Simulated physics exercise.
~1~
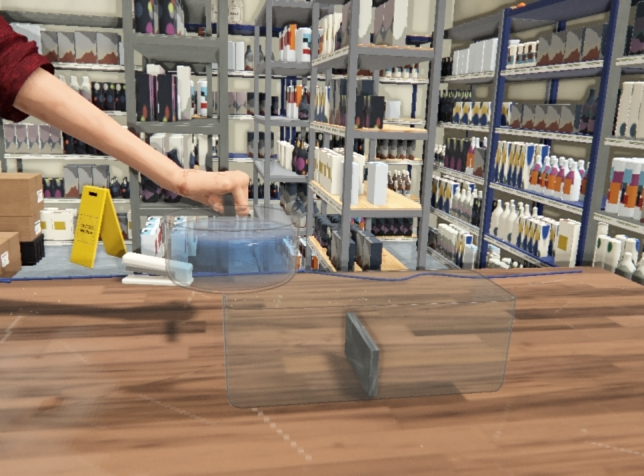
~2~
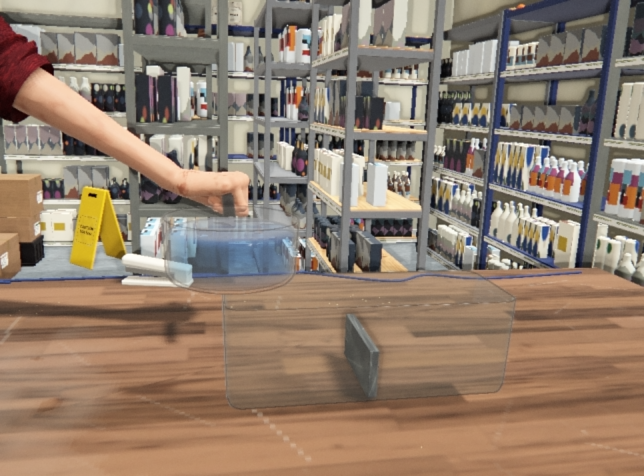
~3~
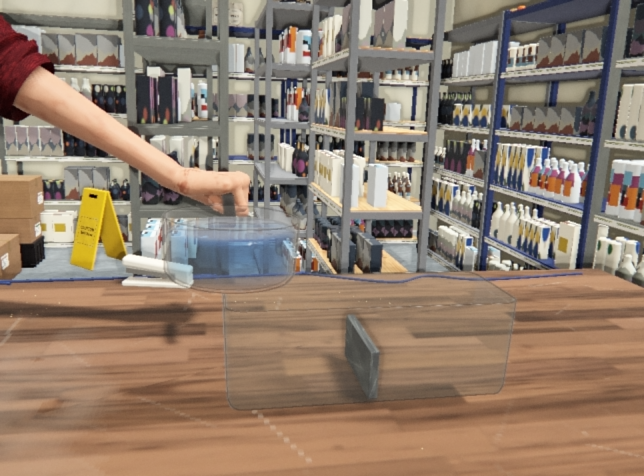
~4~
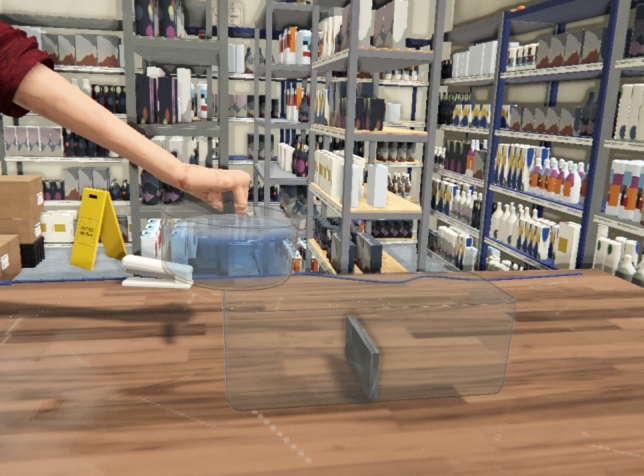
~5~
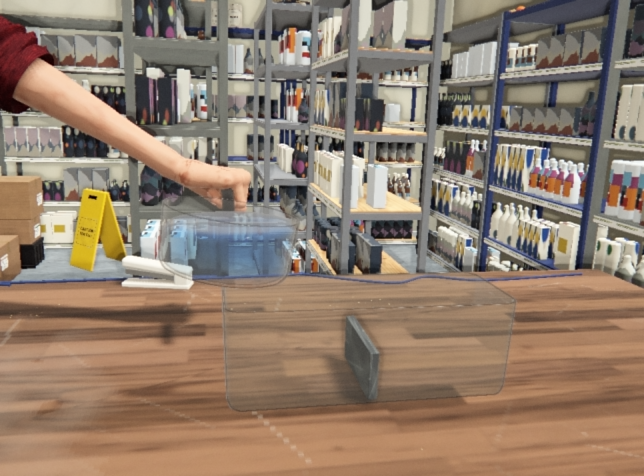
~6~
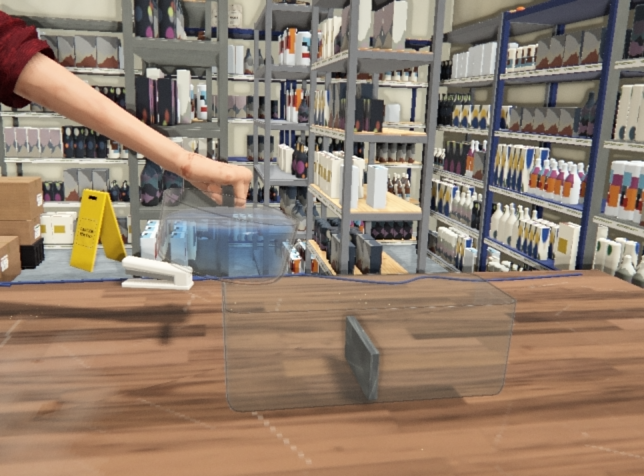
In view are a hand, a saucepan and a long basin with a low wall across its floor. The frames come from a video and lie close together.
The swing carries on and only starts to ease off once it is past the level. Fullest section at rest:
Settles mostly right.
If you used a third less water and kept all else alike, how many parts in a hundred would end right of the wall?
My estimate is about 65 percent.
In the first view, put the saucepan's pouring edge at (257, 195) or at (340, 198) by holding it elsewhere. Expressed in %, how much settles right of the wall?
In order, roughly 20 percent and 95 percent.
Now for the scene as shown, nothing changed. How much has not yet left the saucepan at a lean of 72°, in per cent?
It still holds around 45 per cent there.
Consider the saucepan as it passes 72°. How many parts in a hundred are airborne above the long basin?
Estimate: Some 35 per cent.
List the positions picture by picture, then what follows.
In the first frame, it leans 0°; its right rim is at (298, 218); the water meets the walls at (166, 229) and (295, 228); the long basin's rim runs from (224, 292) to (495, 285); the wall's top is at (362, 331).
In the second frame, it leans 1°; its right rim is at (298, 219); the water meets the walls at (167, 230) and (295, 229).
In the third frame, it leans 2°; its right rim is at (298, 220); the water meets the walls at (166, 229) and (295, 228).
In the fourth frame, it leans 5°; its right rim is at (298, 221); the water meets the walls at (166, 226) and (295, 226).
In the fifth frame, it leans 8°; its right rim is at (298, 221); the water meets the walls at (164, 224) and (294, 222).
In the sixth frame, it leans 13°; its right rim is at (298, 222); the water meets the walls at (162, 217) and (295, 220).
A moment on, the tilt is 72° and 45 per cent is still to pour, 10 is left of the wall and 9 right of it.
Next, the tilt is 112° and 3 per cent is still to pour, 17 is left of the wall and 72 right of it.
Then the tilt is 122° and 0 per cent is still to pour, 24 is left of the wall and 76 right of it.
Later the tilt is 122° and 0 per cent is still to pour, 24 is left of the wall and 76 right of it.
In the end 24 per cent lies left of the wall, 76 right of it and 1 outside.
